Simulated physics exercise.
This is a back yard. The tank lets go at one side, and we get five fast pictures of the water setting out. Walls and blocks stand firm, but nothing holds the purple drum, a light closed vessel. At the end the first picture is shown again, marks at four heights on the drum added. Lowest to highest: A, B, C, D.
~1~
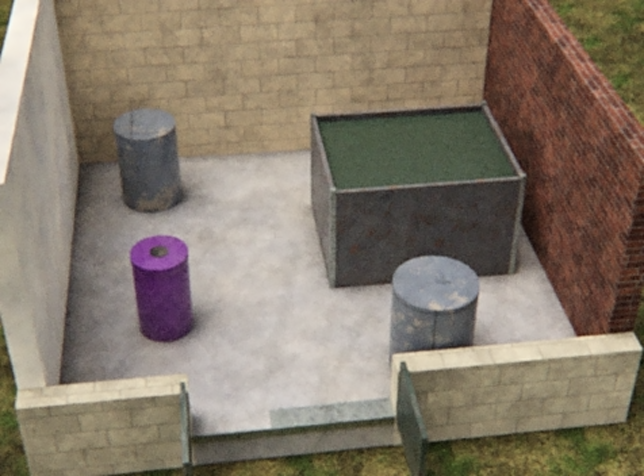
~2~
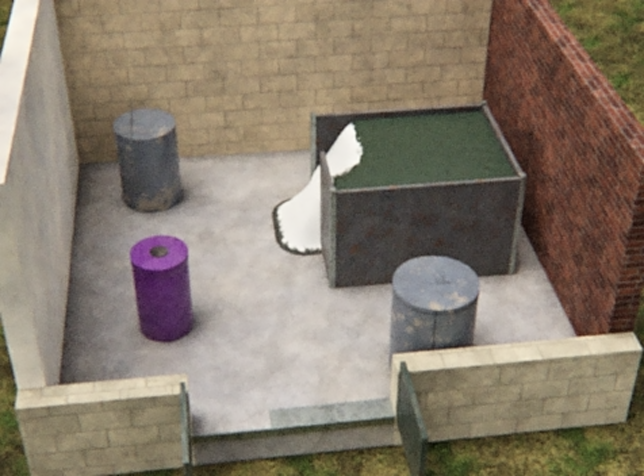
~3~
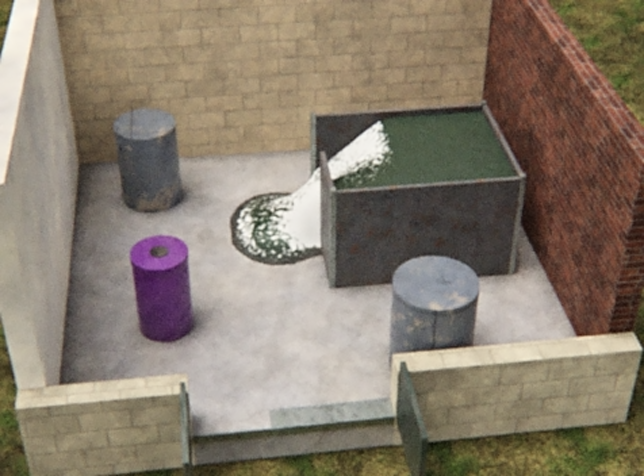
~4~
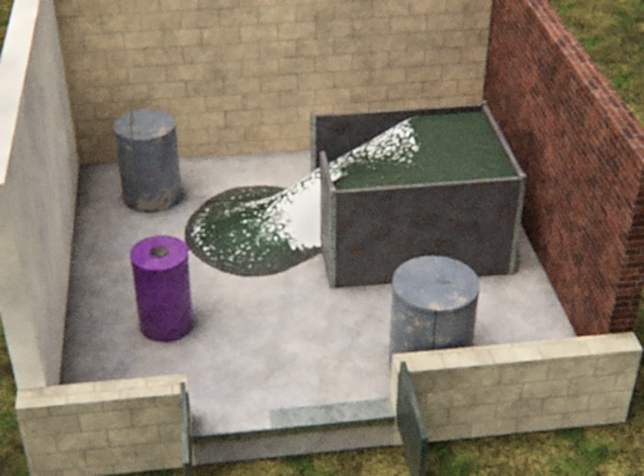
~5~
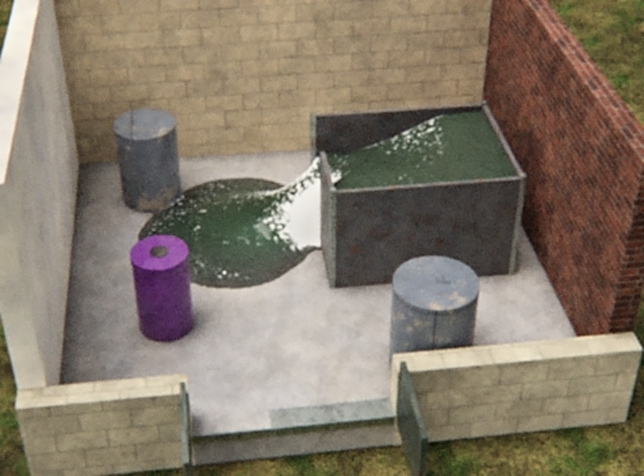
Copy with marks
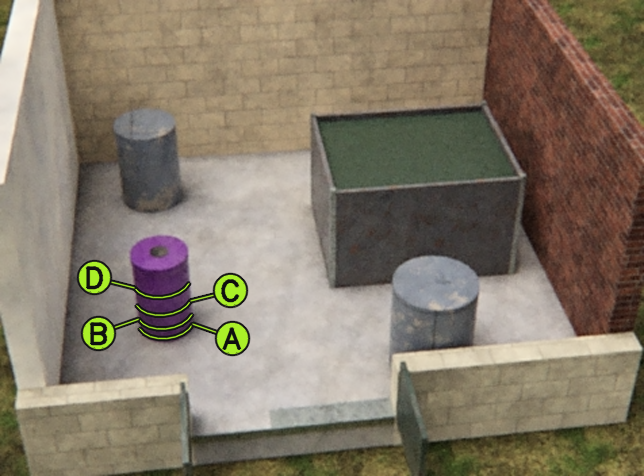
A walled back yard with a pale concrete floor is seen from above by a still camera, with grass outside and a brick wall on the right. A purple drum stands at left, one grey drum behind it and another at front right, near a dark tank full of green liquid. The tank's left side opens, and the liquid pours out in white foam, spreading leftward across the floor in a widening dark green pool.
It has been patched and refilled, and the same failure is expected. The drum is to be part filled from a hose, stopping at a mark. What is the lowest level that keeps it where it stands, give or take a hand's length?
Take C.
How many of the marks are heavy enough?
Two of the four.
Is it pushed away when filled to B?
Yes.
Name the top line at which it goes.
That is line B.
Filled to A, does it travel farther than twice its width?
Yes, clearly.
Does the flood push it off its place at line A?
Yes, that goes wrong.
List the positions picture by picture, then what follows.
Lid of the purple drum at (158, 252); tank full, its middle at (413, 151); open gate at (291, 368), in the first frame.
In the second frame, 2 % of the ground wet, in view closest to the drum at (301, 251).
In the third frame, 6 % of the ground wet, in view closest to the drum at (248, 251).
In the fourth frame, 10 % of the ground wet, in view closest to the drum at (238, 269).
Lid of the purple drum at (158, 252); 16 % of the ground wet, in view closest to the drum at (196, 276), in the fifth frame.
On the marked copy, A at (166, 338); B at (165, 328); C at (164, 315); D at (162, 297); from the bottom up A, B, C, D.
With A, it is pushed about 7 times its own width away.
With B, it is pushed about twice its own width away.
With C, it does not move.
With D, it does not move.
